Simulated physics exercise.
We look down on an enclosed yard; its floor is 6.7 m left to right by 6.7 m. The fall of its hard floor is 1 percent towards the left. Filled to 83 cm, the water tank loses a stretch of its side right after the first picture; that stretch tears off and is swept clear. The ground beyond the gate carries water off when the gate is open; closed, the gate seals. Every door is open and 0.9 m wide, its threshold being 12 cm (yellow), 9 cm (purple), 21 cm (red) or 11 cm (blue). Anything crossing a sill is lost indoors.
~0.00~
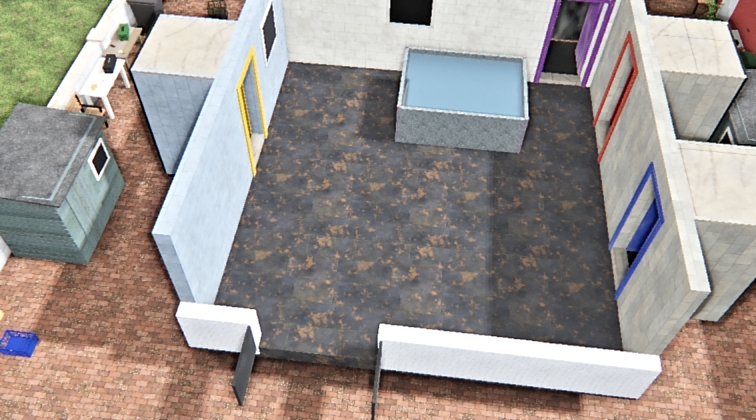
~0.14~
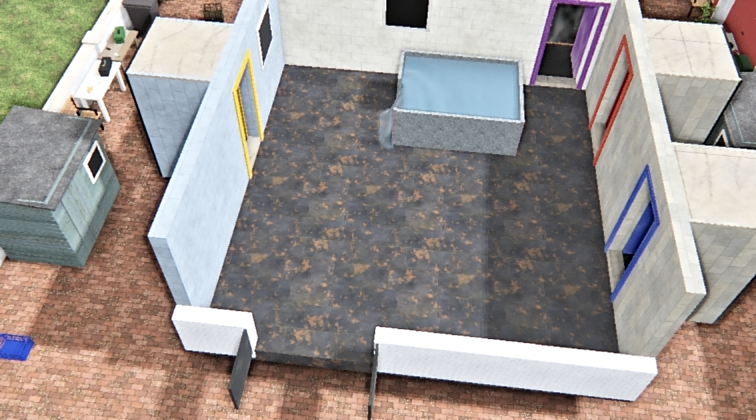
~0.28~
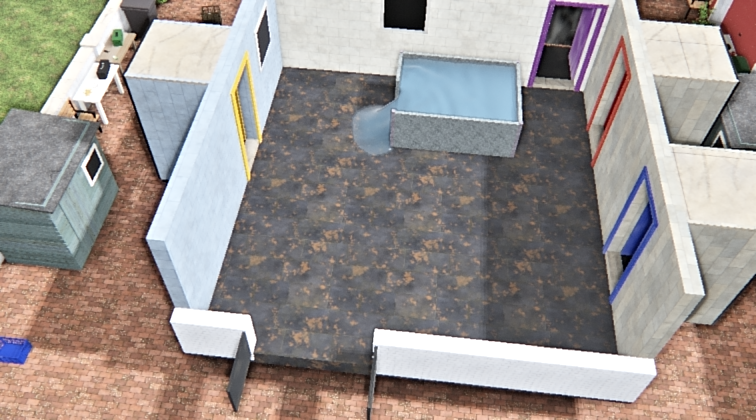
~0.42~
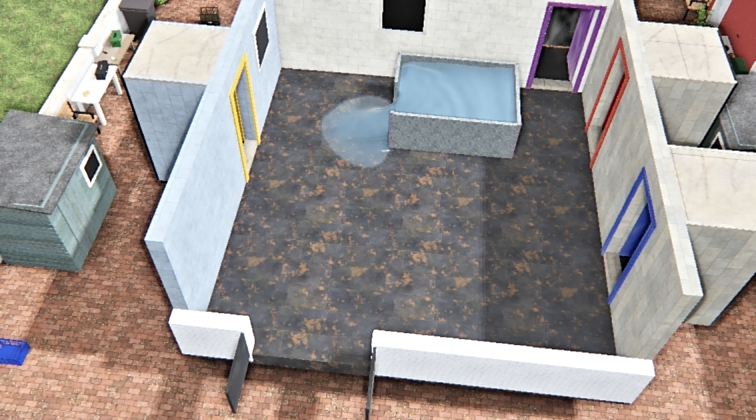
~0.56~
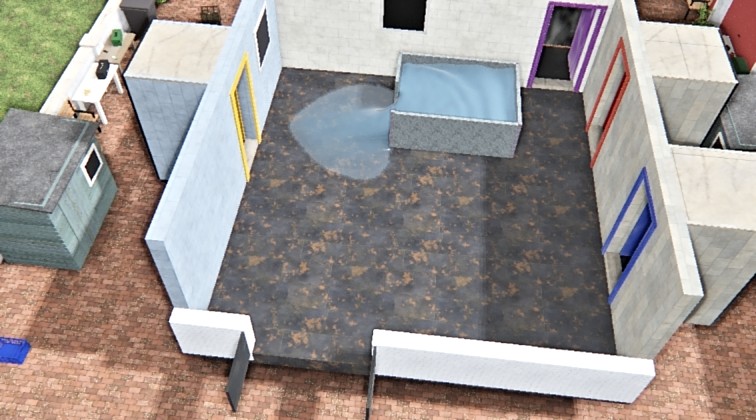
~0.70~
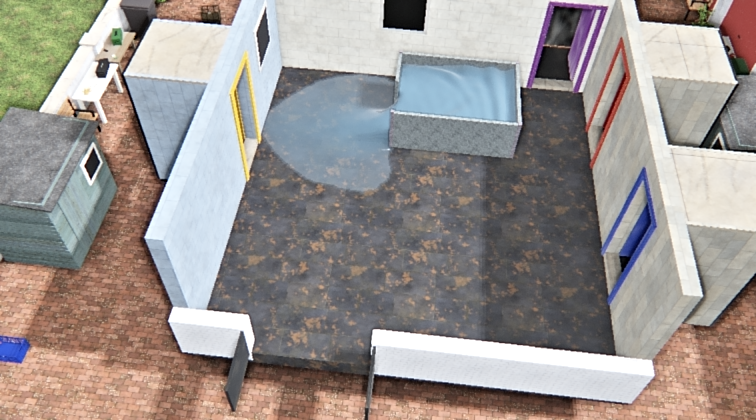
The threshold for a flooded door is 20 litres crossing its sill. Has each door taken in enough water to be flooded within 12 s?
In order: At the yellow door the amount will overshoot the limit; at the purple door the amount will not overshoot the limit; at the red door the amount will not overshoot the limit; at the blue door the amount will not overshoot the limit.
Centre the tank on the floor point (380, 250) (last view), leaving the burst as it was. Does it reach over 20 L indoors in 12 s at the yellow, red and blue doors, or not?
Well, yellow ends up inside the mark, red ends up inside the mark and blue ends up inside the mark.
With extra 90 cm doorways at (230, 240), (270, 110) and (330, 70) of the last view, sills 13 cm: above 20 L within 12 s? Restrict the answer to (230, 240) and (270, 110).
Well, the first is shy of the mark and the second is beyond the mark.
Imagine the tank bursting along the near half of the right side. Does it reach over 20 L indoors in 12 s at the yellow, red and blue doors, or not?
So yellow stays lower, red tops it, blue stays lower.
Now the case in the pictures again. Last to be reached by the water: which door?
That would be the blue door.
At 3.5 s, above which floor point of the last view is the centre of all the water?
Centre: Roughly (371, 138) px.
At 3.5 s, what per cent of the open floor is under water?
About 40 per cent.
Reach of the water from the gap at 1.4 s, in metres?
3.8 m.
After 1.4 s water covers 25 % of the floor and is deepest (46 cm) near (387, 134); yellow door 30 cm at the sill, 29 L in, purple door not reached, red door not reached, blue door not reached.
After 2.2 s water covers 30 % of the floor and is deepest (44 cm) near (283, 67); yellow door 31 cm at the sill, 120 L in, purple door not reached, red door not reached, blue door not reached.
After 3.5 s water covers 40 % of the floor and is deepest (32 cm) near (203, 323); yellow door 22 cm at the sill, 213 L in, purple door not reached, red door not reached, blue door not reached.
After 7.0 s water covers 65 % of the floor and is deepest (20 cm) near (200, 333); yellow door 17 cm at the sill, 315 L in, purple door 7 cm at the sill, 0 L in, red door 3 cm at the sill, 0 L in, blue door not reached.
After 12.0 s water covers 95 % of the floor and is deepest (13 cm) near (200, 333); yellow door 11 cm at the sill, 342 L in, purple door 3 cm at the sill, 1 L in, red door 2 cm at the sill, 0 L in, blue door 5 cm at the sill, 0 L in.
